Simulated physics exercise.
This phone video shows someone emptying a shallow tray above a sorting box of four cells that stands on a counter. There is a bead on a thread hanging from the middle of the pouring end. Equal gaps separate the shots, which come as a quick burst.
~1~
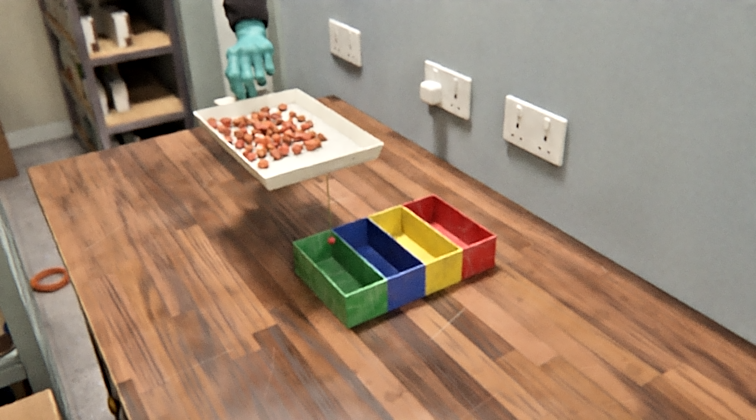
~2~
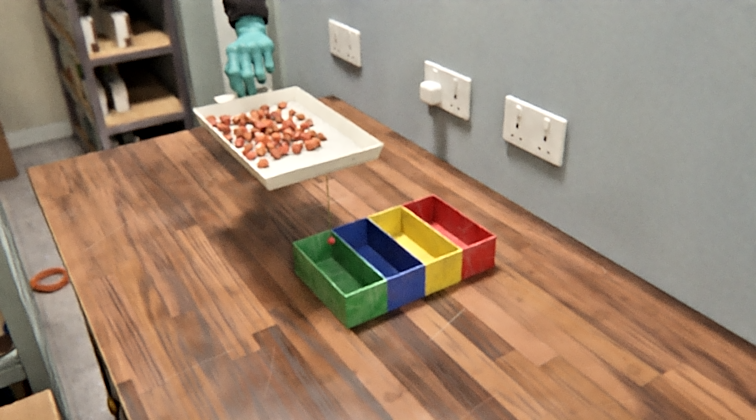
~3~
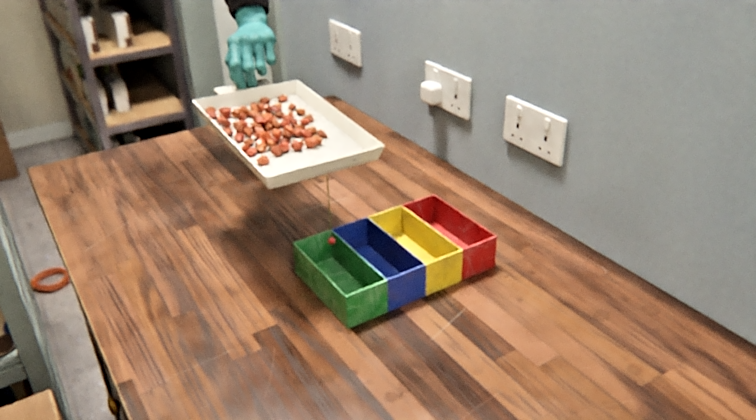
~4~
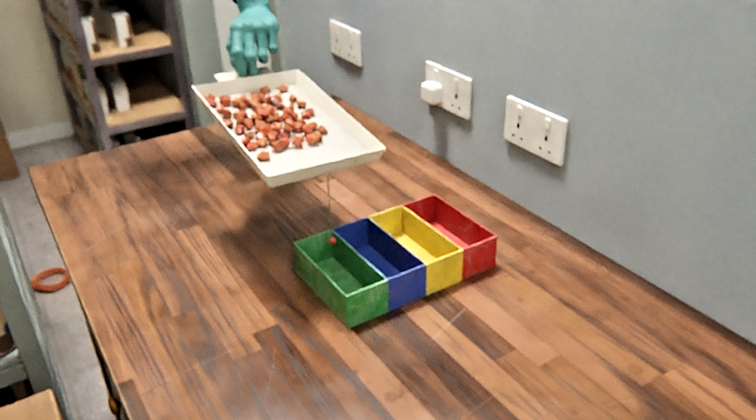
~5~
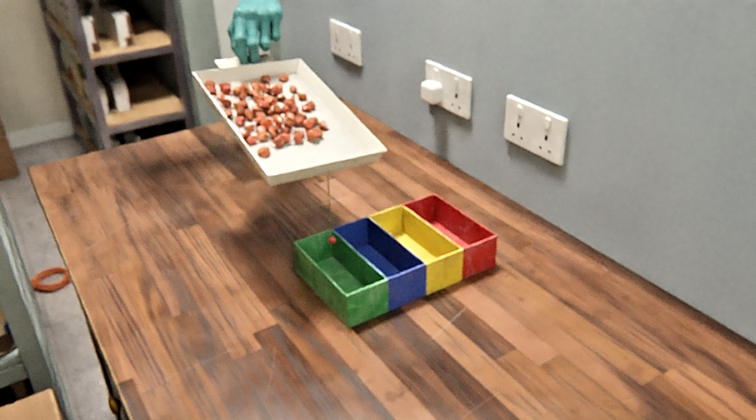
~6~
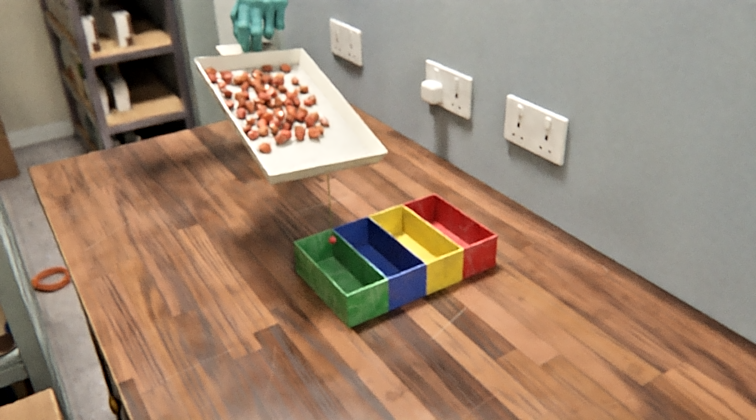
A white shallow tray of reddish-brown chunks, held at its far end by a teal-gloved hand, hangs above a wooden counter against a grey wall with sockets, seen from above at an angle. Nearer stands a box of green, blue, yellow and red cells, left to right, beneath a small red bead on a thread. The hand steadily raises the far end, the pouring edge tilting slightly toward its right corner, while the camera stays still.
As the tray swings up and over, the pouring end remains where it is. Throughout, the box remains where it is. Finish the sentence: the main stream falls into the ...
... Blue cell.
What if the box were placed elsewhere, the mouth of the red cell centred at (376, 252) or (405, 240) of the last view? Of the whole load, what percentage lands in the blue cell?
First placement: 0 per cent; second placement: 10 per cent.
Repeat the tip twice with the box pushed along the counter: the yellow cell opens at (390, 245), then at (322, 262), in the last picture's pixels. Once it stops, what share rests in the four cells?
The first comes to 100 percent and the second to 60 percent.
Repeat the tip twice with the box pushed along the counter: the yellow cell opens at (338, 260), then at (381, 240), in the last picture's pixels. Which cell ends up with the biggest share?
So the first one goes to the cell in red and the second to the yellow one.
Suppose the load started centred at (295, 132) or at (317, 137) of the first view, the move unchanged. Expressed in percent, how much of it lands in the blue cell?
You'd get near 60 percent first and near 60 percent next.
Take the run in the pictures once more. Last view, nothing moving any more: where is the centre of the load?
The centre comes to rest close to (388, 278).
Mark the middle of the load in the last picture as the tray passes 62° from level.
Centre estimate: (349, 150).
Shortly afterwards, tray tipped steeply; all but a few on the tray; only a few falling or outside the box.
Next, tray tipped past a quarter turn; near a quarter on the tray; near a third in the blue cell; a little in the green cell; a little in the yellow cell; a little falling or outside the box.
Some moments later, tray tipped past a quarter turn; near two thirds in the blue cell; near a quarter in the green cell; near a quarter in the yellow cell; only a few falling or outside the box.
In the end, tray tipped past a quarter turn; near two thirds in the blue cell; near a quarter in the green cell; near a quarter in the yellow cell; none at all in the red cell; only a few outside the box.
